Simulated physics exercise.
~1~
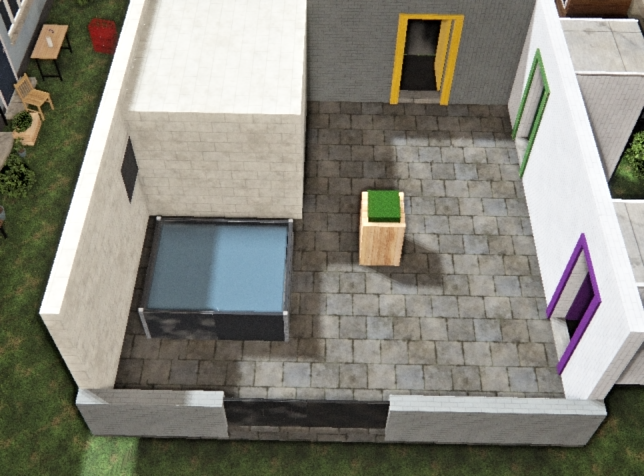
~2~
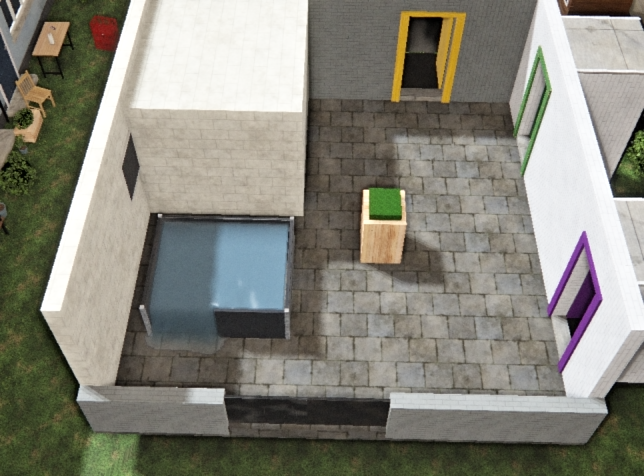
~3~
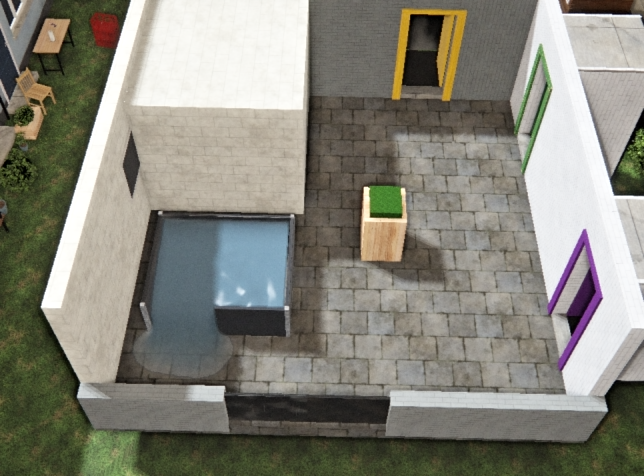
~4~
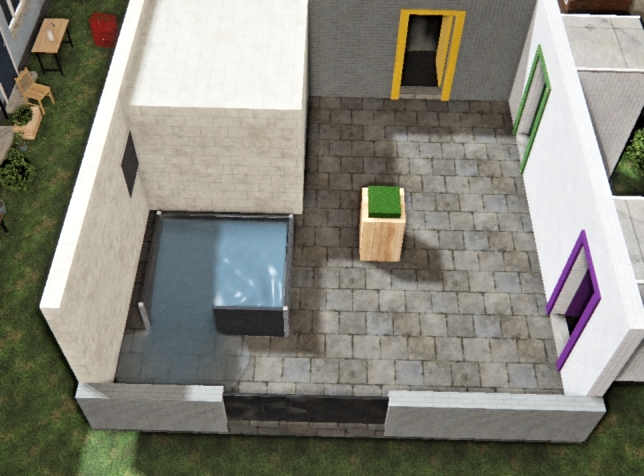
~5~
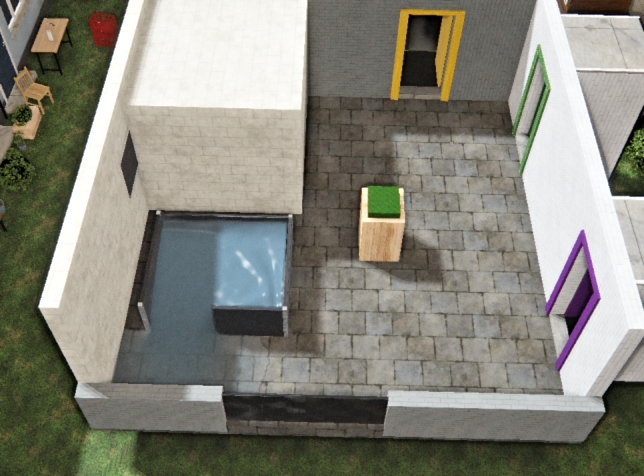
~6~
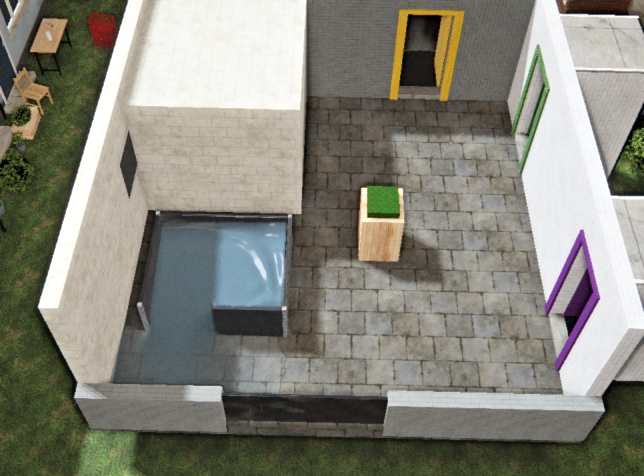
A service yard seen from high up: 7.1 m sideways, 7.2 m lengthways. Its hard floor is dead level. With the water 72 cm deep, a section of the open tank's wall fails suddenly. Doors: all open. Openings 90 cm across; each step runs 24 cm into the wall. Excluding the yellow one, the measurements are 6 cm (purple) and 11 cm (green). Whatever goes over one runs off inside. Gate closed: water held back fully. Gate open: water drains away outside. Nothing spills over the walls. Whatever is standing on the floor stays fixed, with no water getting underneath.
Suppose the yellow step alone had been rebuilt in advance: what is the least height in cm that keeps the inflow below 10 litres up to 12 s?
About 7 cm.
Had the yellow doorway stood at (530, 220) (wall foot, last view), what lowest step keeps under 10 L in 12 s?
Minimum: Close to 6.5 cm.
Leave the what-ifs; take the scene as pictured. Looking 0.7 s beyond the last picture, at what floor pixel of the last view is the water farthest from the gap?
The tip of the flood lies near (377, 414).
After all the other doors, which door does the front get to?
Answer: The yellow door.
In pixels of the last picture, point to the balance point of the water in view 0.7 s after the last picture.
The water is centred near (207, 320).
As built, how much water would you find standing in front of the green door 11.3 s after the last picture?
It comes to about 9.0 centimetres deep.
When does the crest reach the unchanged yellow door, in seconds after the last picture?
About 9.0 seconds.
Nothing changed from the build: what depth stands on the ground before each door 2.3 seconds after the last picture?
In cm - purple: 1, yellow: 0, green: 0.
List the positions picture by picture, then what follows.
The open tank at (220, 267) is whole and still, 72 cm deep; the yellow door at (424, 66) is dry, in the first picture.
The gap is at (184, 326), the front 0.3 m out at (204, 350); the back of the open tank holds 72 cm, in the second picture.
Water pours out at (185, 324) and has run 0.8 m, to (194, 374); about 11 cm deep outside, 72 cm at the back, in the third picture.
The front is at a hidden place, 1.3 m from the gap at (183, 325); 2.1 m2 of floor is wet, 72 cm left at the back, in the fourth picture.
The front is at a hidden place, 1.4 m from the gap at (183, 325); 2.8 m2 of floor is wet, 66 cm left at the back, in the fifth picture.
The front is at a hidden place, 1.6 m from the gap at (182, 324); 3.0 m2 of floor is wet, 60 cm left at the back; the yellow door at (424, 61), 7.2 m from the gap, is still 6.7 m from the nearest water, in the sixth picture.
Then, 0.7 s after the last picture water covers 10 % of the floor, deepest (59 cm) near (108, 407); it has not reached the yellow door.
Then, 2.3 s after the last picture water covers 45 % of the floor, deepest (40 cm) near (148, 217); it has not reached the yellow door.
Then, 11.3 s after the last picture water covers 100 % of the floor, deepest (14 cm) near (309, 107); 8 cm at the yellow door, 0 litres in over its 14 cm step.
At the yellow door as built, the water peaked near 10 cm, 8.9 s after the last picture.
With a step of 5.5 cm, 21 litres would have come in within the 12 s; with 7.5 cm, 6 litres. So under 10 litres takes about 7 cm.
